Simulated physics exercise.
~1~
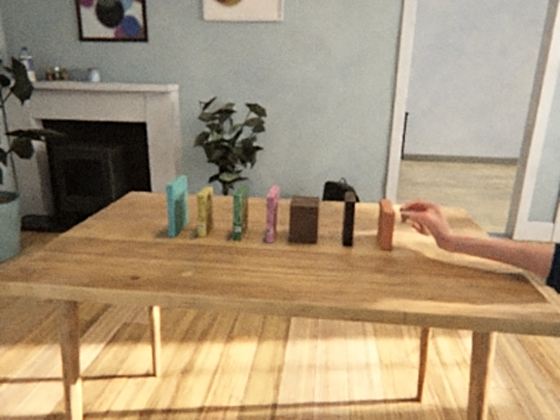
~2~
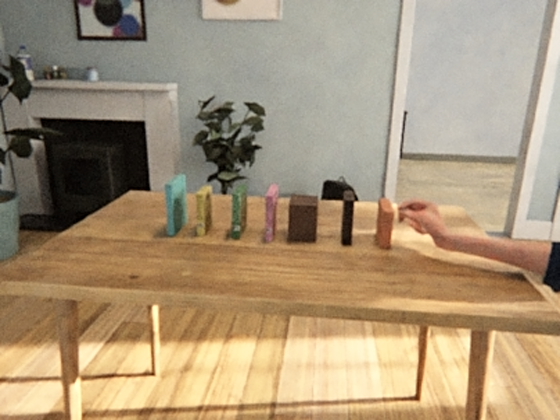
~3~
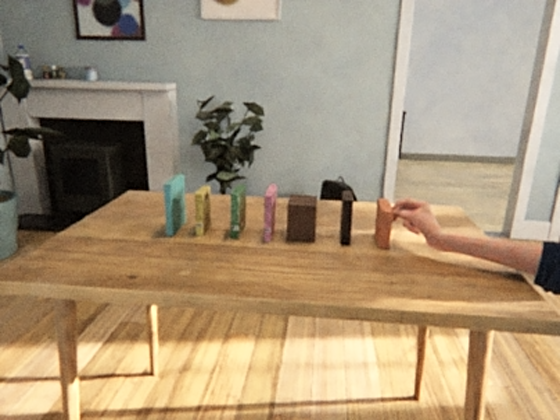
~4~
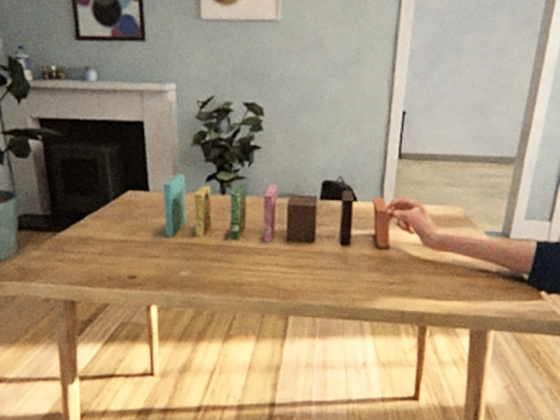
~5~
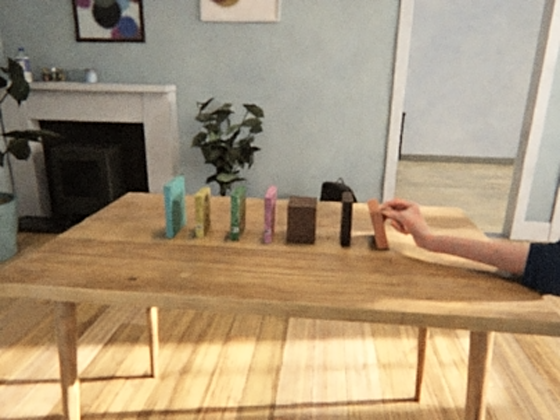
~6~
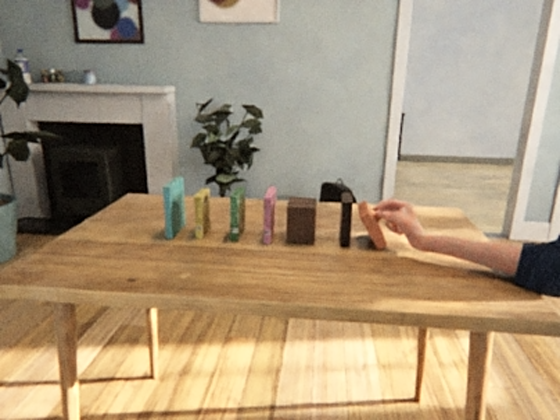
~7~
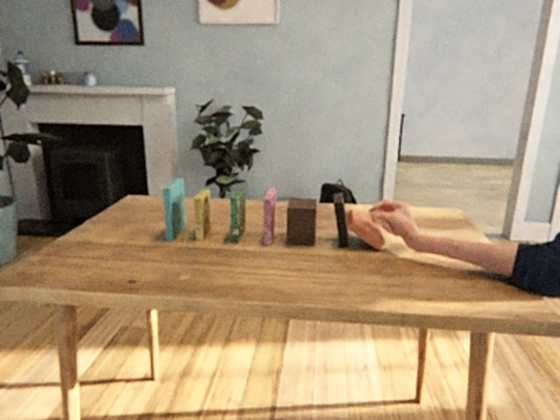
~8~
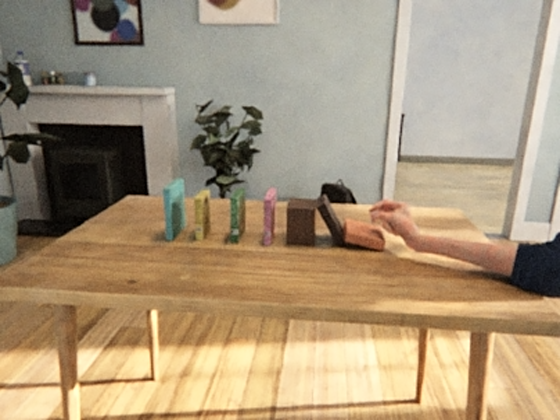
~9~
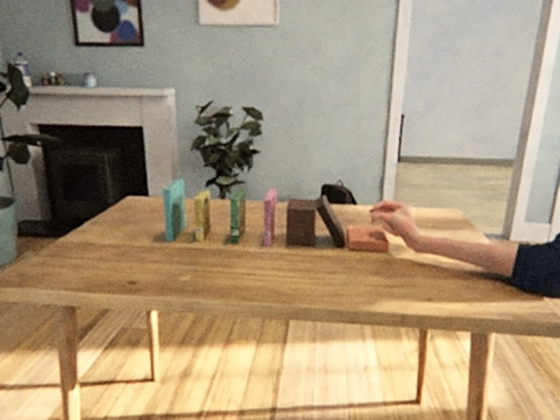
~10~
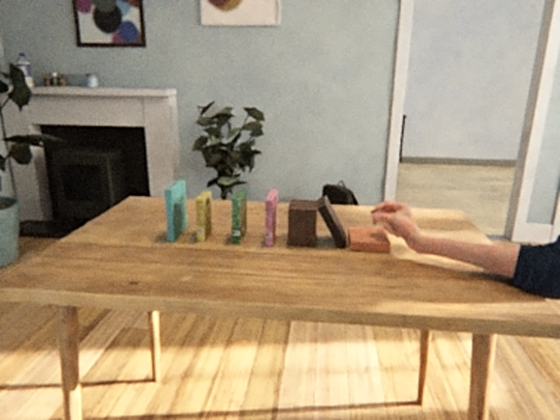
In a pale blue living room with a fireplace and leafy plants, a slightly swaying camera looks across a wooden table. Standing in a row from left to right are a turquoise board, yellow, green and pink packets, a wide brown block, a black block and an orange block. A hand reaching in from the right tips the orange block leftward. It leans into the black block, which tilts left against the brown one as the orange block drops onto its side. The black block stays propped askew, while the brown block and everything farther left remain standing.
